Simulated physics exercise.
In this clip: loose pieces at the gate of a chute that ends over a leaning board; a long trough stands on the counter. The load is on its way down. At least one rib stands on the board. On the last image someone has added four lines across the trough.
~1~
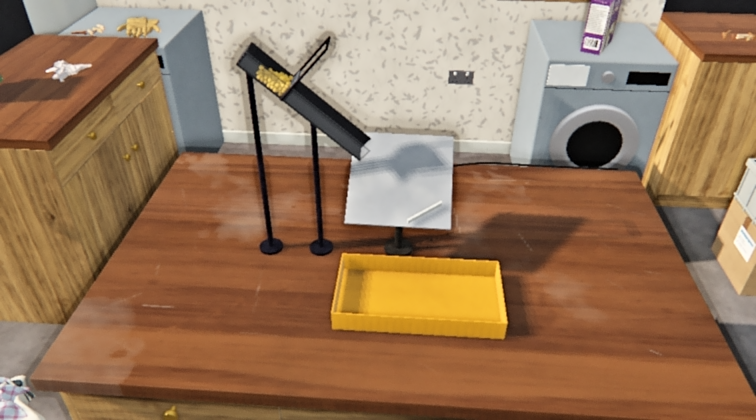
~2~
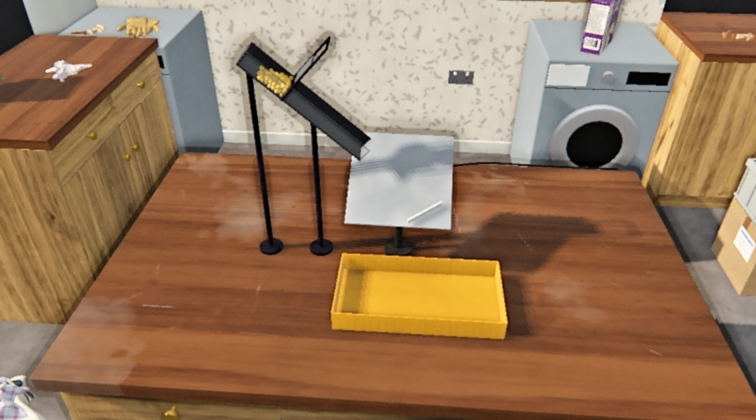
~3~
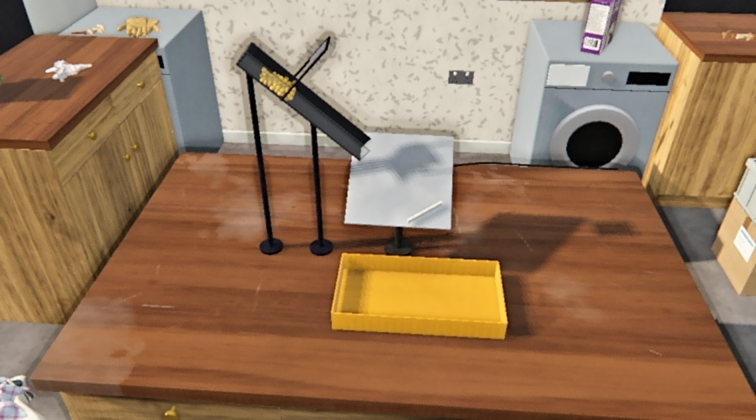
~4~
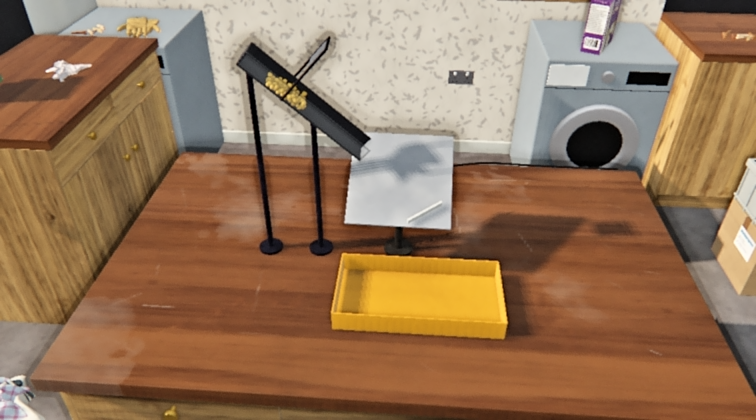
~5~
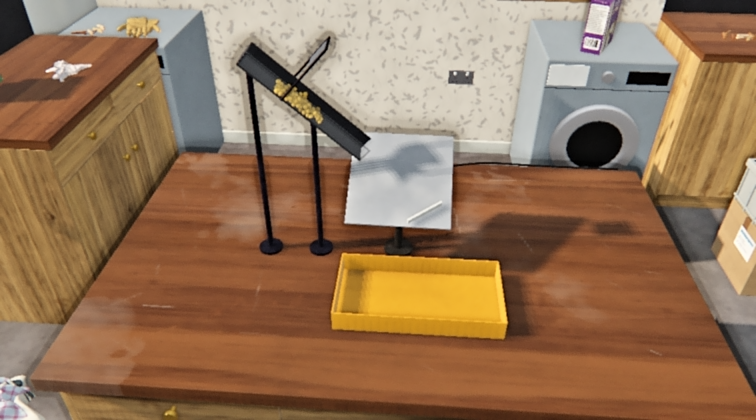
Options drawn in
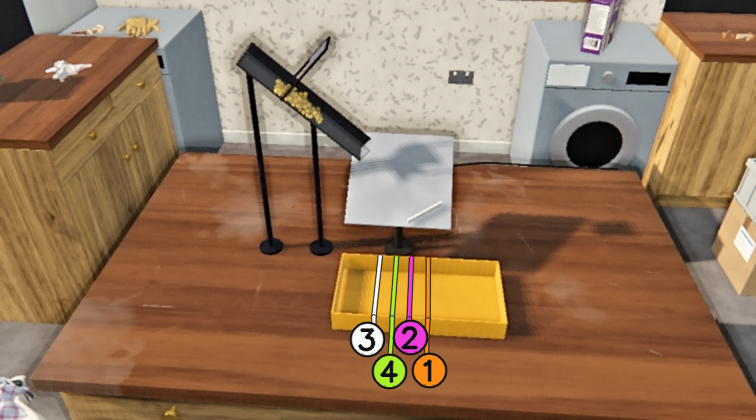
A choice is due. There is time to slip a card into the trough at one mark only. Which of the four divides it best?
Go for 4.
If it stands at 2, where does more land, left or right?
Left.
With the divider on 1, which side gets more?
Left.
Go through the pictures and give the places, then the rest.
In the first picture, load behind the gate at (277, 79), puffed corn balls; lip of the chute at (360, 155), sloping fairly steeply.
In the second picture, middle of the board at (401, 178), tilted fairly steeply; middle of its low edge at (397, 226); of its high edge at (404, 134).
In the third picture, front corners of the trough at (332, 313) and (507, 323), empty; front of the load at (293, 91).
In the fourth picture, middle of the load at (290, 91); its front at (304, 106), about a quarter of the way to the lip; rib from (442, 201) to (408, 220).
In the fifth picture, middle of the load at (299, 99); its front at (321, 119), about half of the way to the lip.
On the marked copy, line 1 crosses the front rim at (428, 318); line 2 crosses the front rim at (409, 317); line 3 crosses the front rim at (373, 315); line 4 crosses the front rim at (392, 316).
With 1, of what is caught, most on the left of the divider, a small part on the right.
With 2, of what is caught, most on the left of the divider, about a quarter on the right.
With 3, of what is caught, a small part on the left of the divider, most on the right.
With 4, of what is caught, about half on the left of the divider, about half on the right.
